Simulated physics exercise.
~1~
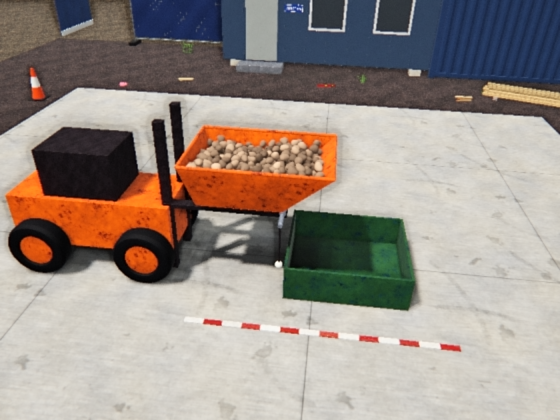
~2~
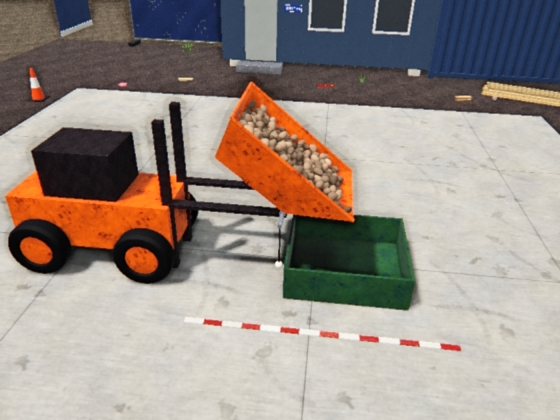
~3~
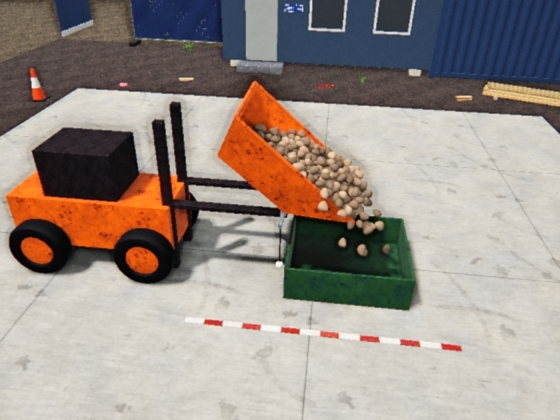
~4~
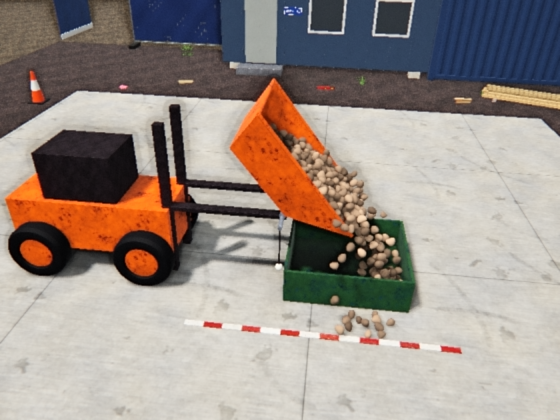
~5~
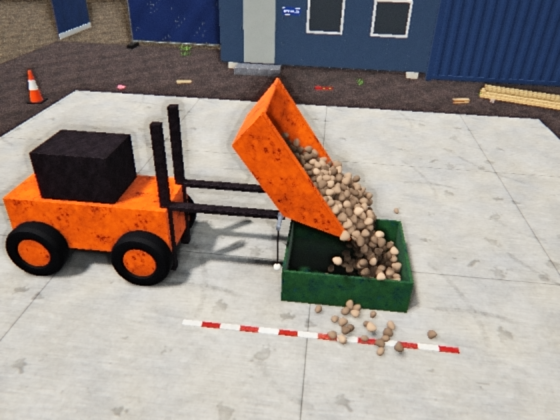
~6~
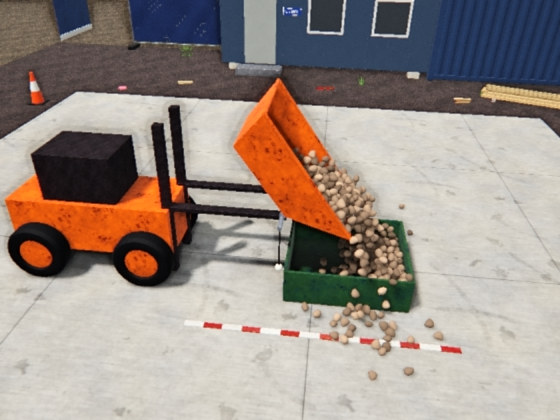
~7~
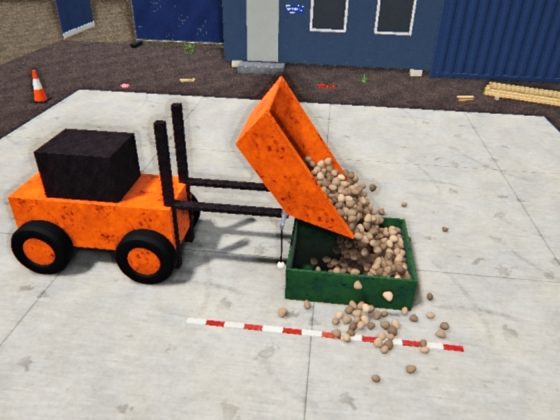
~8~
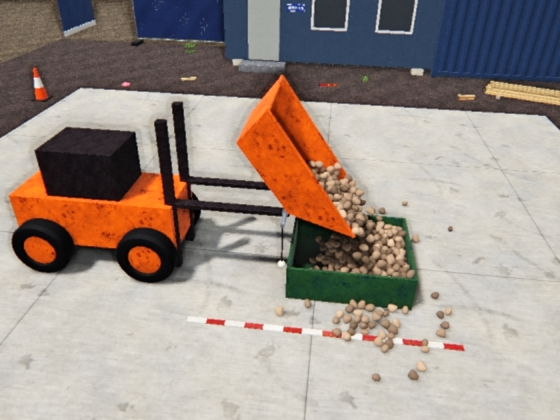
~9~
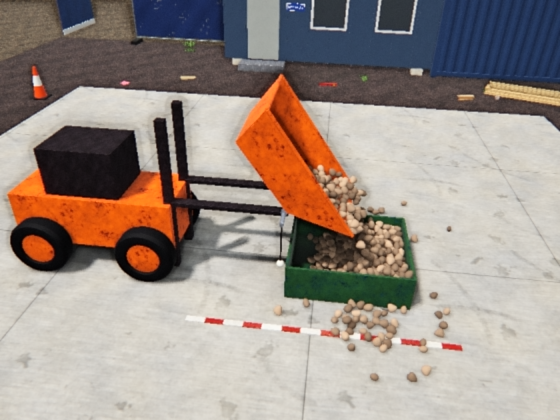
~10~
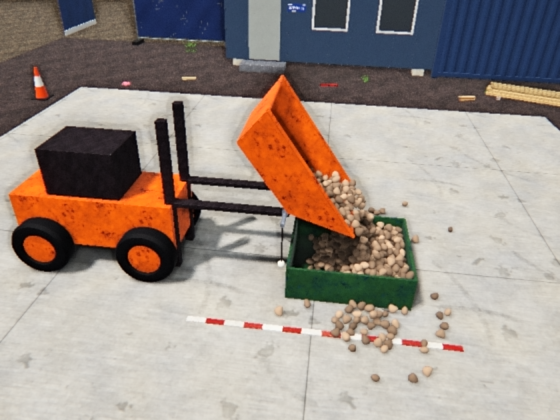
At the start, an orange forklift with a black block on its back holds a level orange skip full of rounded stones beside a green bin on a concrete yard. The skip tips down to the right, and the stones begin sliding over its lower lip into the bin. It tilts a little more steeply and then holds still while the stones keep pouring. Some land on the ground in front, scattering around a red and white striped staff. The flow dwindles, ending with most stones heaped in the bin, some scattered outside and a few left in the tilted skip.
